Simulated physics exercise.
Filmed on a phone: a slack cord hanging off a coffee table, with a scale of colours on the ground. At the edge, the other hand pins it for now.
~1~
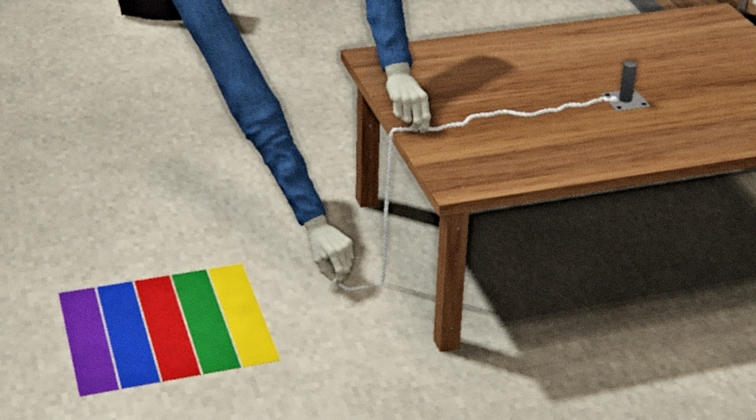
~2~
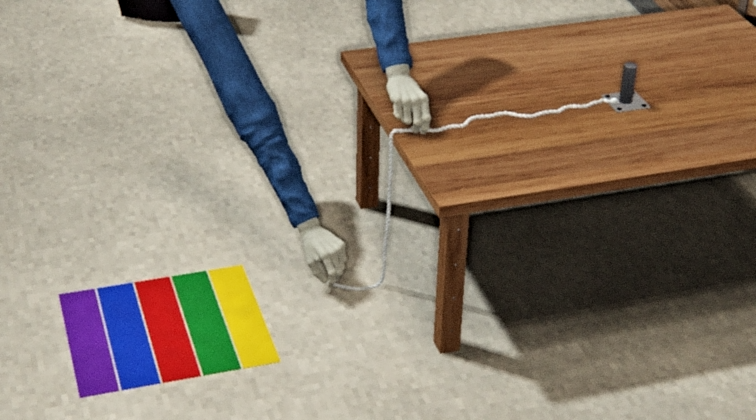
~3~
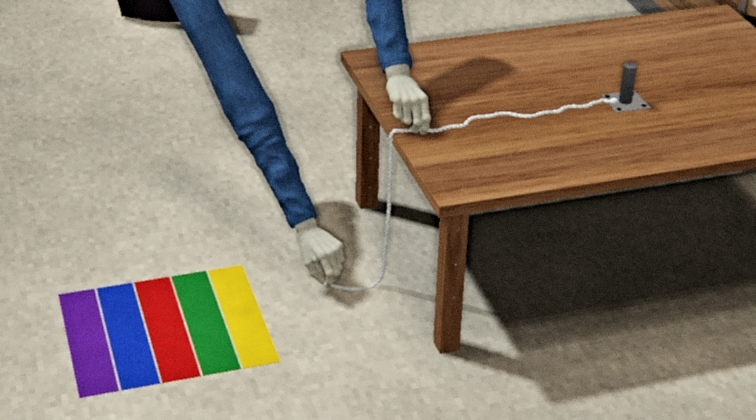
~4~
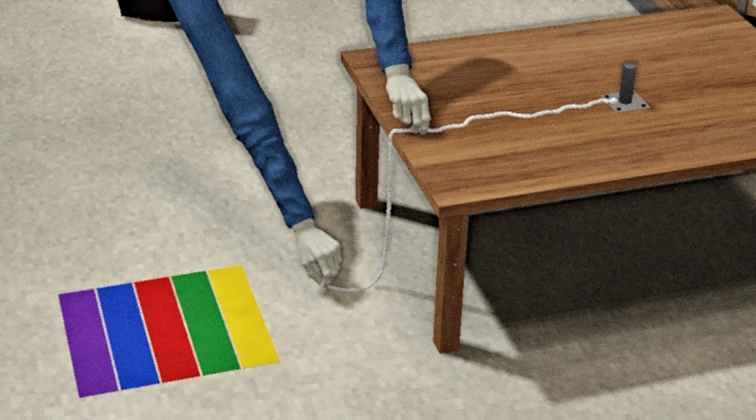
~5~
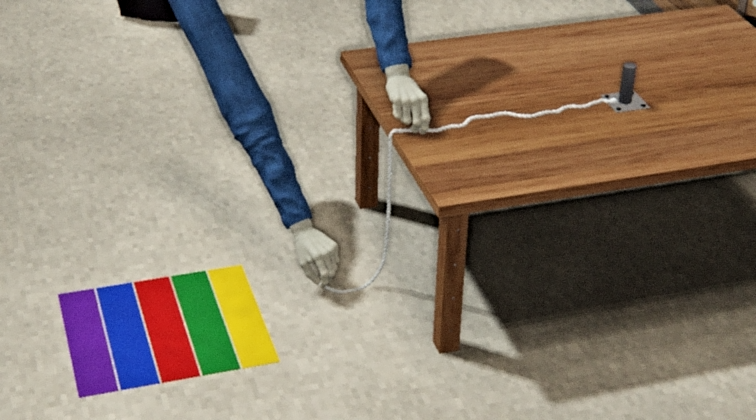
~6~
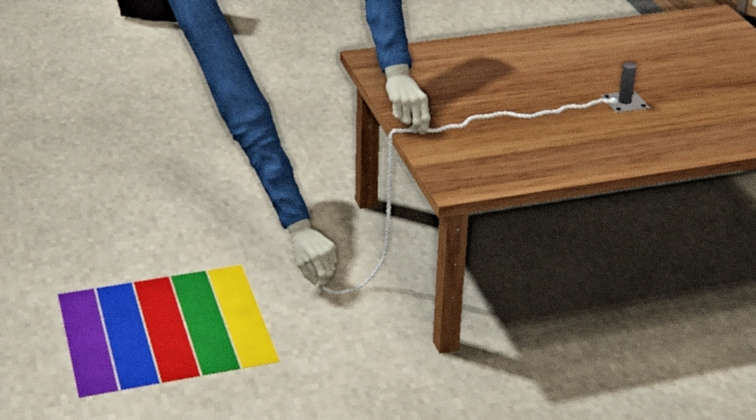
A person in blue sleeves pinned a white cord at the edge of a wooden table with one hand, while the other, near the floor, drew its end slightly left toward some coloured stripes.
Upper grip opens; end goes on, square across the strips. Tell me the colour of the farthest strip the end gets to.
The farthest it gets is green.
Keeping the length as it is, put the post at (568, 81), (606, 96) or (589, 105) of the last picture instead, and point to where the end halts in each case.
(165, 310), (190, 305) and (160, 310).
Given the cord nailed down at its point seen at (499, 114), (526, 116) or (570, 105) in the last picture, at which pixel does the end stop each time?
In order: (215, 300), then (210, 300), then (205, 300).
Early on, end near (269, 292); short of the strips.
Midway, end near (227, 299); over yellow.
At the end of the slack, end near (202, 303); over green. The end stops over the green strip.
